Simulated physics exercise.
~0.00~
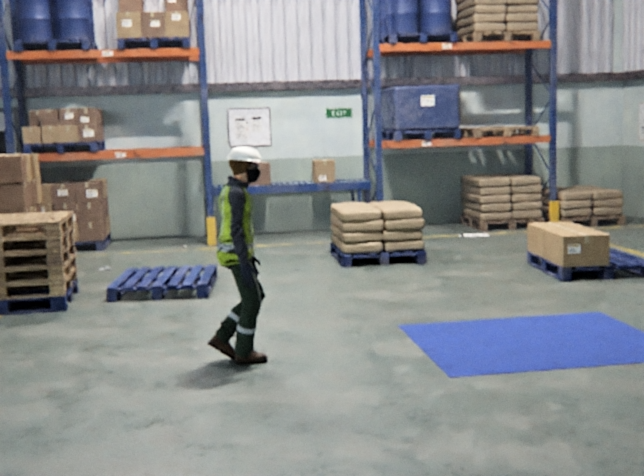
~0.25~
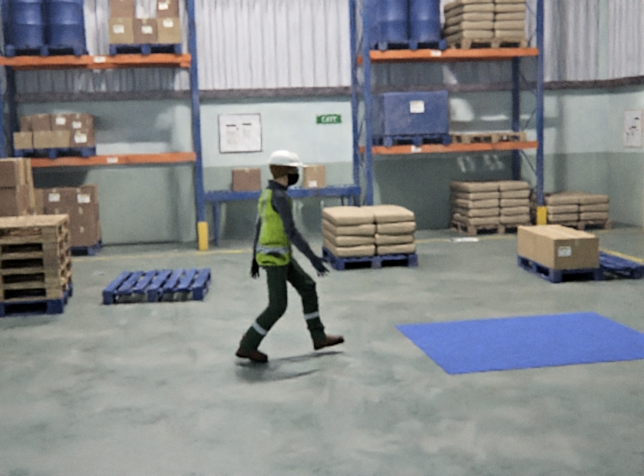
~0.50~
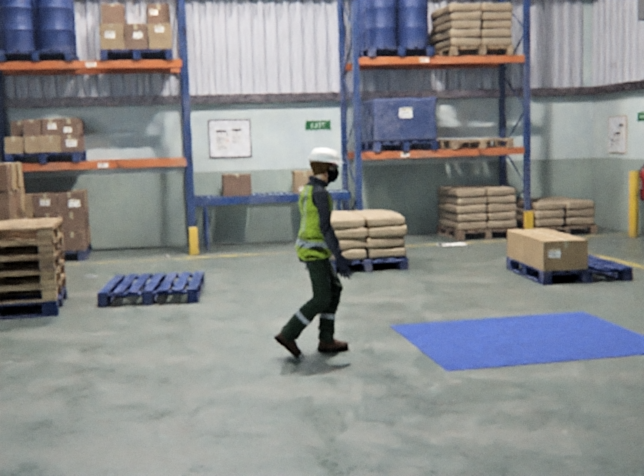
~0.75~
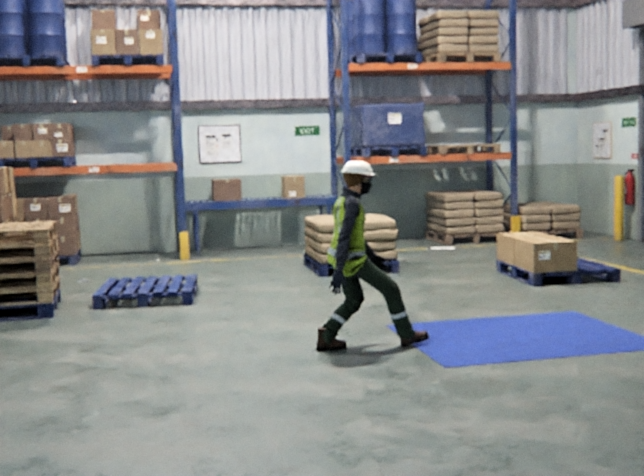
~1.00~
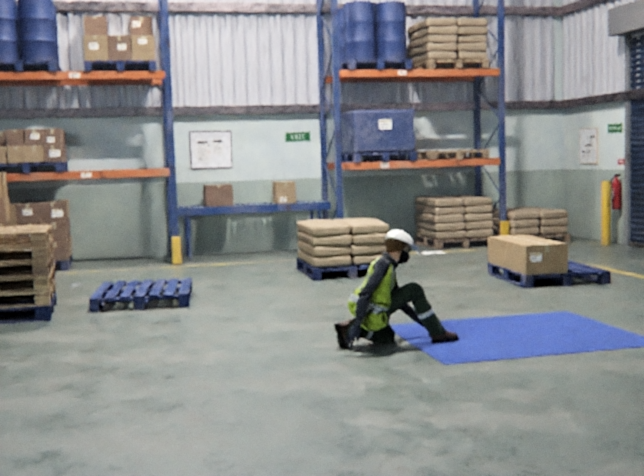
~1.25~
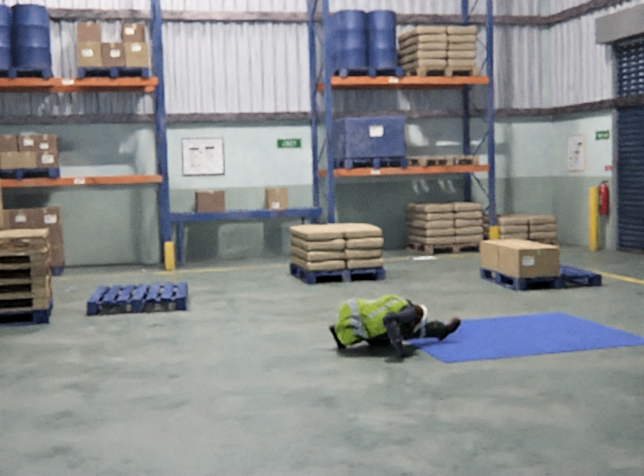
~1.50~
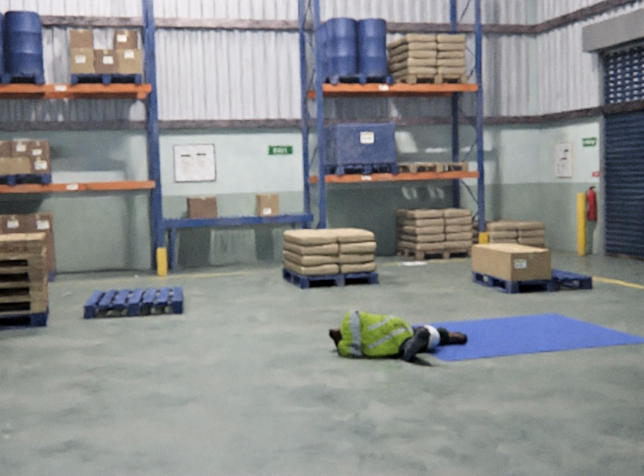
In a warehouse with tall blue and orange racks, stacked sacks and wooden pallets, a person in a white helmet, dark mask and yellow-green safety vest walks to the right across the grey floor. The view drifts slightly as the walker strides toward a blue mat lying flat ahead. Reaching its near edge with a leading foot, the person suddenly sinks low, knees bending and hips dropping back. The body then folds down onto the floor beside the mat. It ends lying still and crumpled, the vest-covered chest and the head short of the mat's near edge.
